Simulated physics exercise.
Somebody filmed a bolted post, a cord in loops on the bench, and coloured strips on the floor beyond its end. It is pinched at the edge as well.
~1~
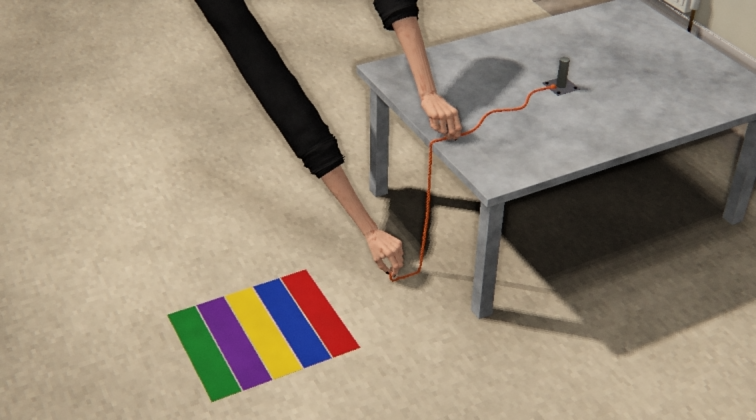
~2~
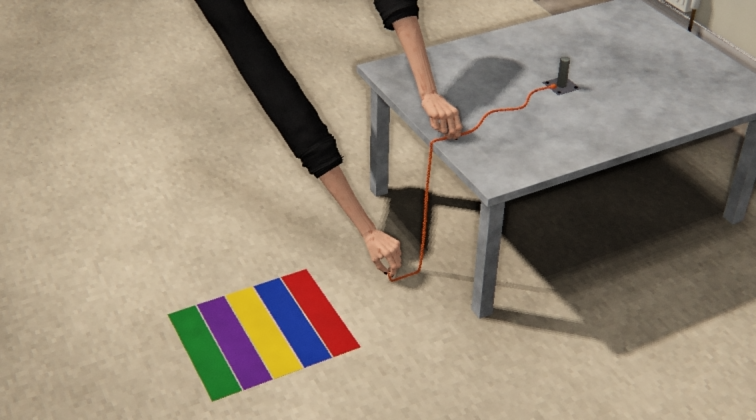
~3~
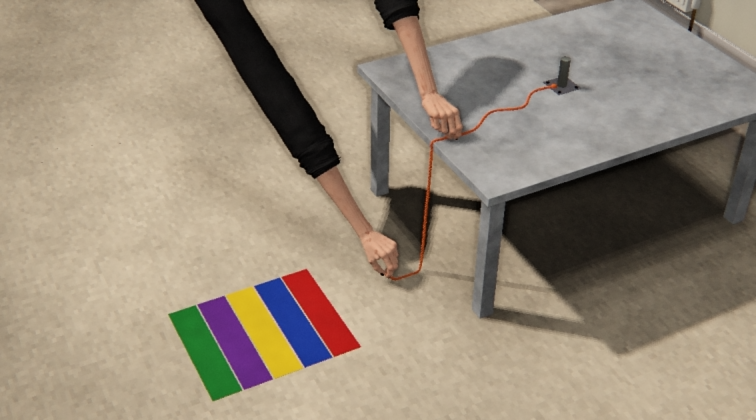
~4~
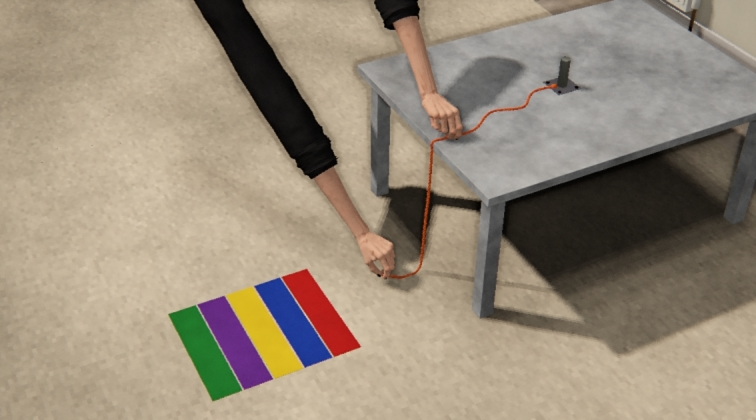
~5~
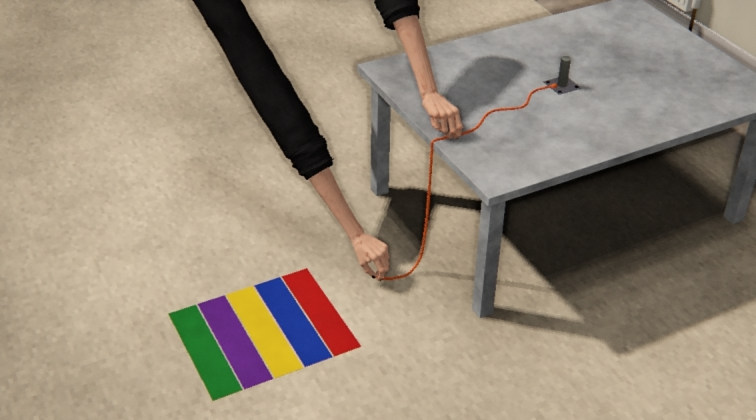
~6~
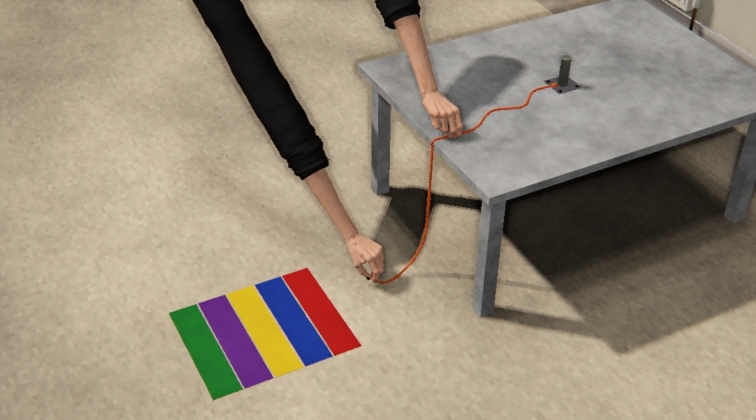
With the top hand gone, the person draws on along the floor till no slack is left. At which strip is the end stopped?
The end stops over the blue strip.
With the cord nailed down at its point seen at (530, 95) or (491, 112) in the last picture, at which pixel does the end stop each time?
About (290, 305) and (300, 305).
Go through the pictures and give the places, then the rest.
The first picture shows end (391, 273); red (337, 338); blue (308, 348); yellow (279, 358); purple (249, 369); green (218, 380).
The second picture shows end (389, 273); cord through (533, 92) (497, 111) (462, 135) (429, 168) (425, 217) (421, 262).
The third picture shows end (386, 274).
The fourth picture shows end (383, 276); cord through (534, 92) (498, 110) (462, 134) (431, 168) (426, 217) (421, 262).
The fifth picture shows end (377, 277).
The sixth picture shows end (372, 278); cord through (534, 91) (498, 109) (463, 133) (431, 167) (428, 215) (412, 262).
Soon after, end near (345, 287); short of the strips.
Then, end near (310, 300); over red.
At full stretch, end near (289, 307); over blue. It gets as far as the blue strip.
